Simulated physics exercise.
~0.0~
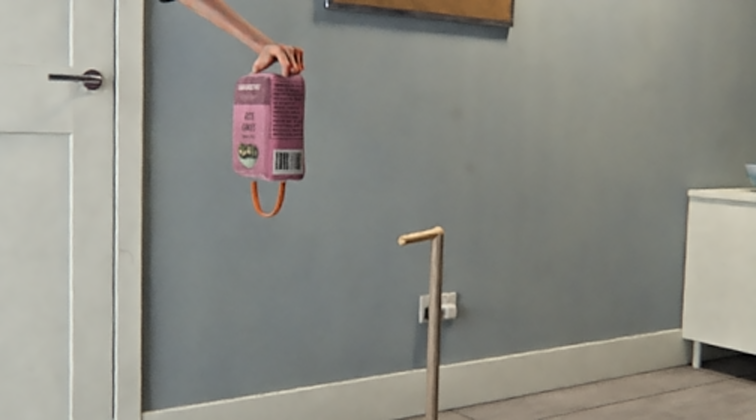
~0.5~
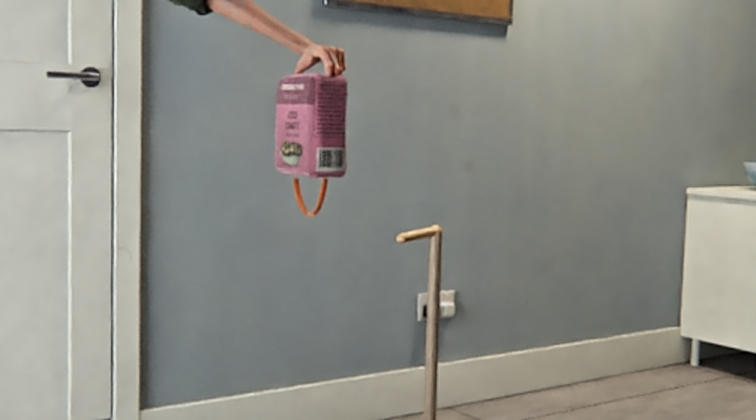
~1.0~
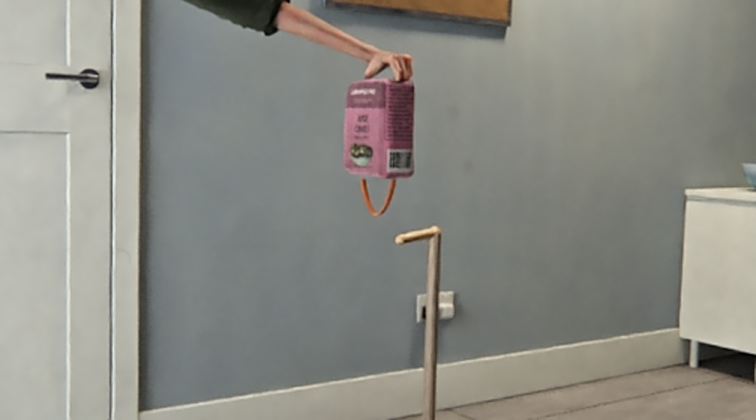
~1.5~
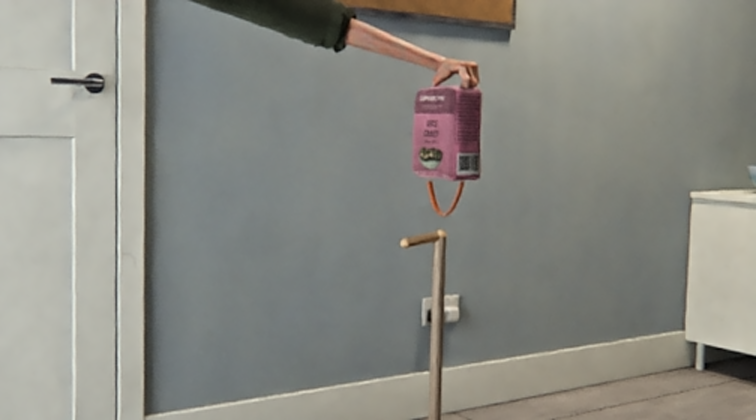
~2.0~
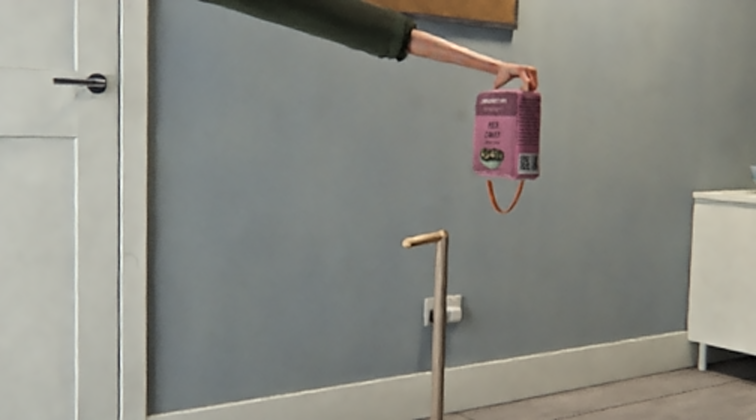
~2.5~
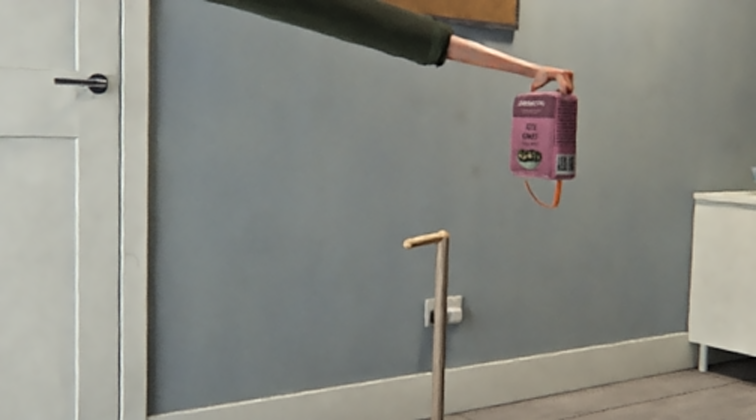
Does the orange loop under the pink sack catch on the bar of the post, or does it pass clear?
It passes clear. The hand carries the pink sack over the post and on to the right, with the loop hanging free.
Room with a grey-blue wall, an outstretched arm carrying a pink sack rightward over a short post, its orange loop passing clear.
